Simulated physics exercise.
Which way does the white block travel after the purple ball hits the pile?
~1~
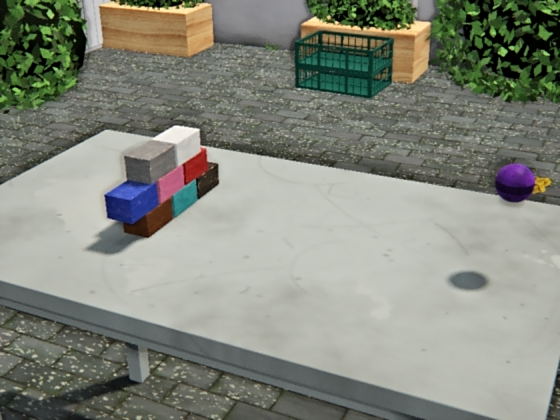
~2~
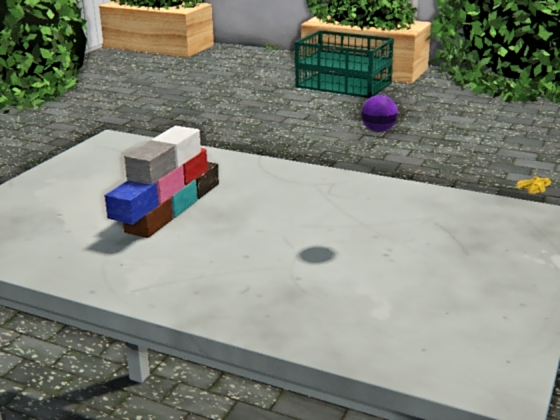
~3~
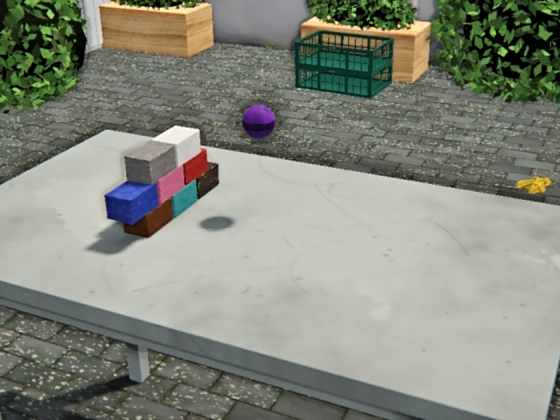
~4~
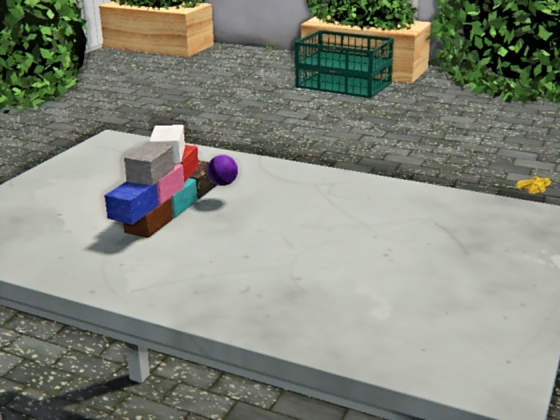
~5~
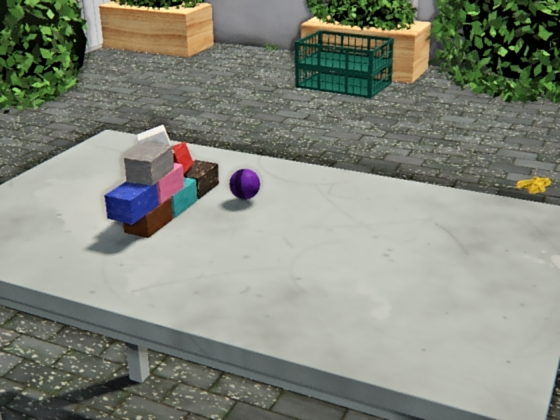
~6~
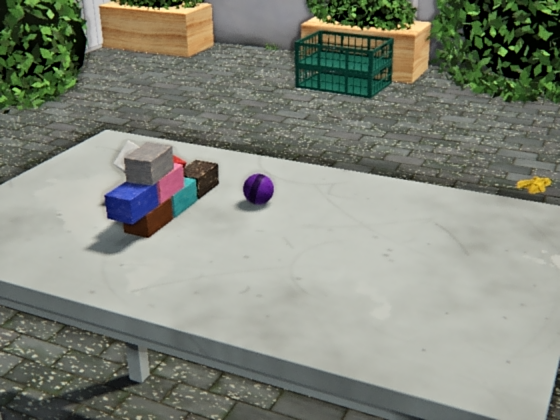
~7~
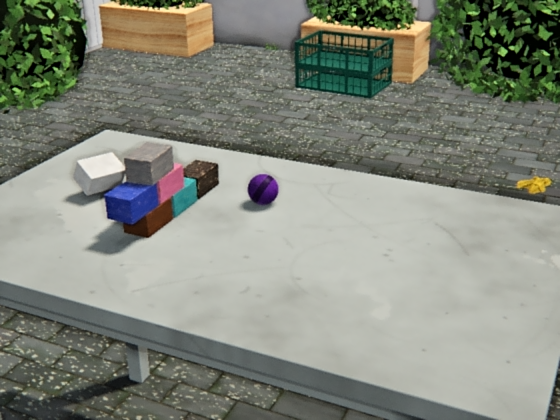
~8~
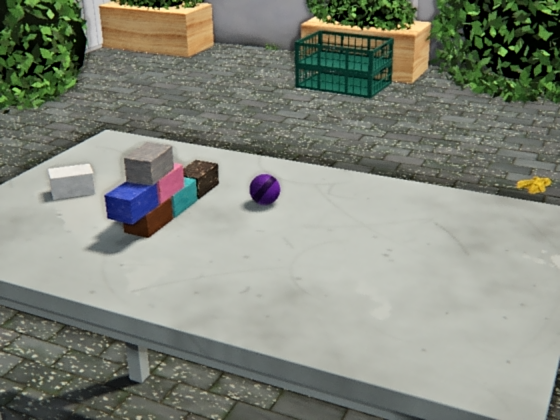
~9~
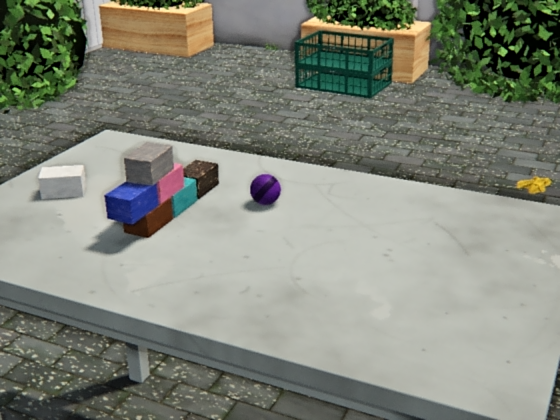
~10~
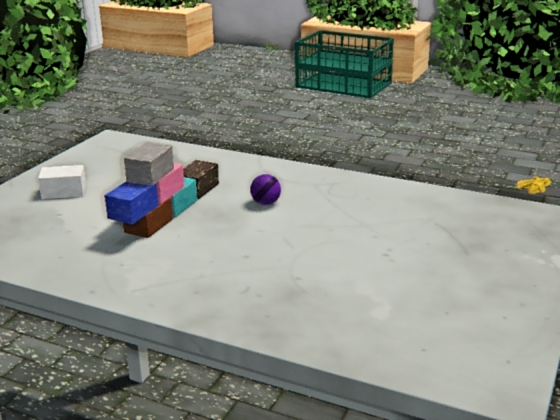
The white block moves to the left, tumbling off the pile and coming to rest on the table beyond its left side.
